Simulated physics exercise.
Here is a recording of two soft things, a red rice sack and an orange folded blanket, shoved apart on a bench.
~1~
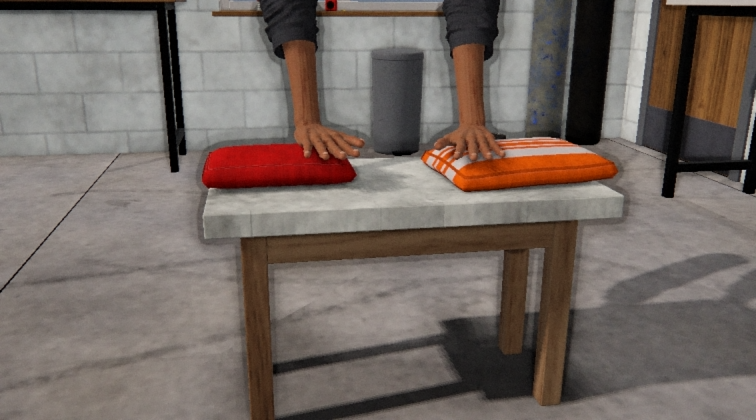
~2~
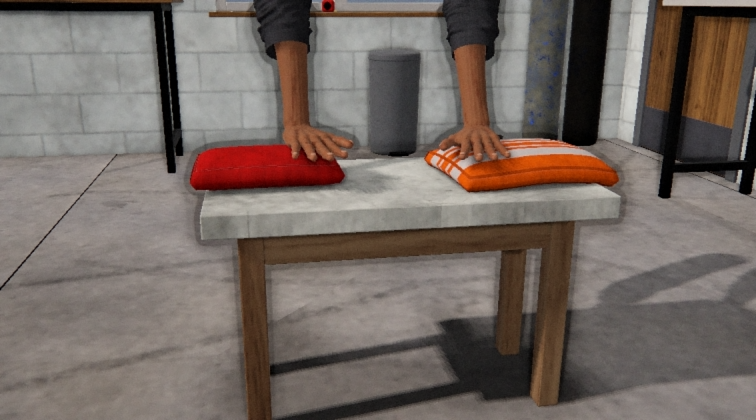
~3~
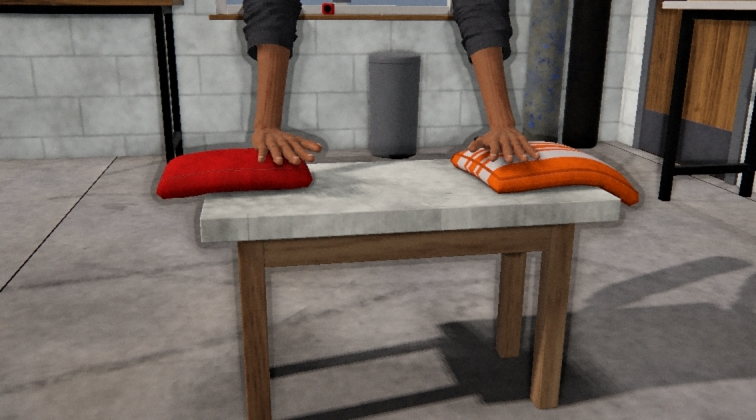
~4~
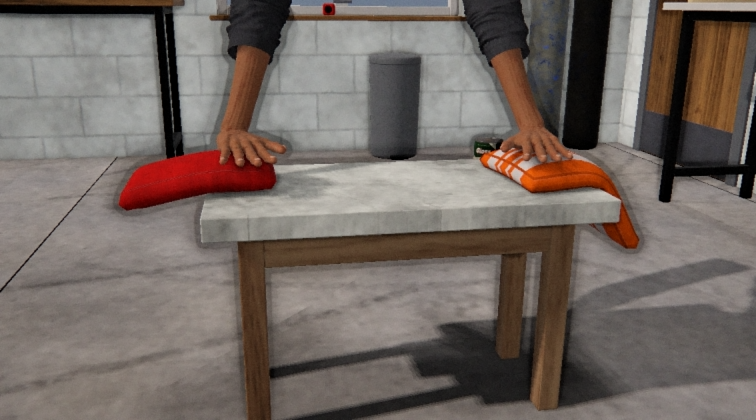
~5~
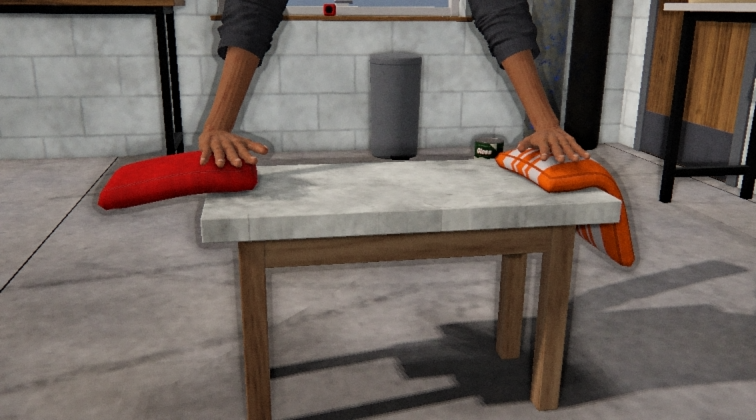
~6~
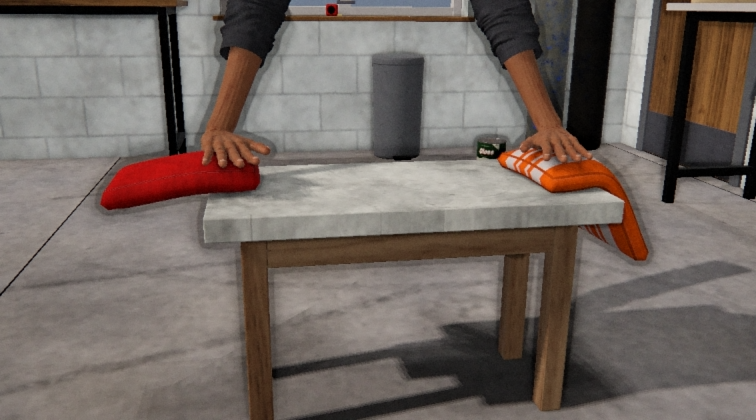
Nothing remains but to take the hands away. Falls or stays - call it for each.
Call: Red rice sack falls; orange folded blanket falls.
Then, 0.26 s past the final frame, rice sack tipping outwards near (183, 205); folded blanket falling near (583, 203).
Then, 0.48 s past the final frame, rice sack on the floor near (189, 352); folded blanket falling near (588, 270).
Then, 0.72 s past the final frame, rice sack on the floor near (148, 385); folded blanket on the floor near (607, 362).
When it is over, rice sack on the floor near (147, 389); folded blanket on the floor near (617, 364). The red rice sack slumps off the end and the orange folded blanket tips over and falls.
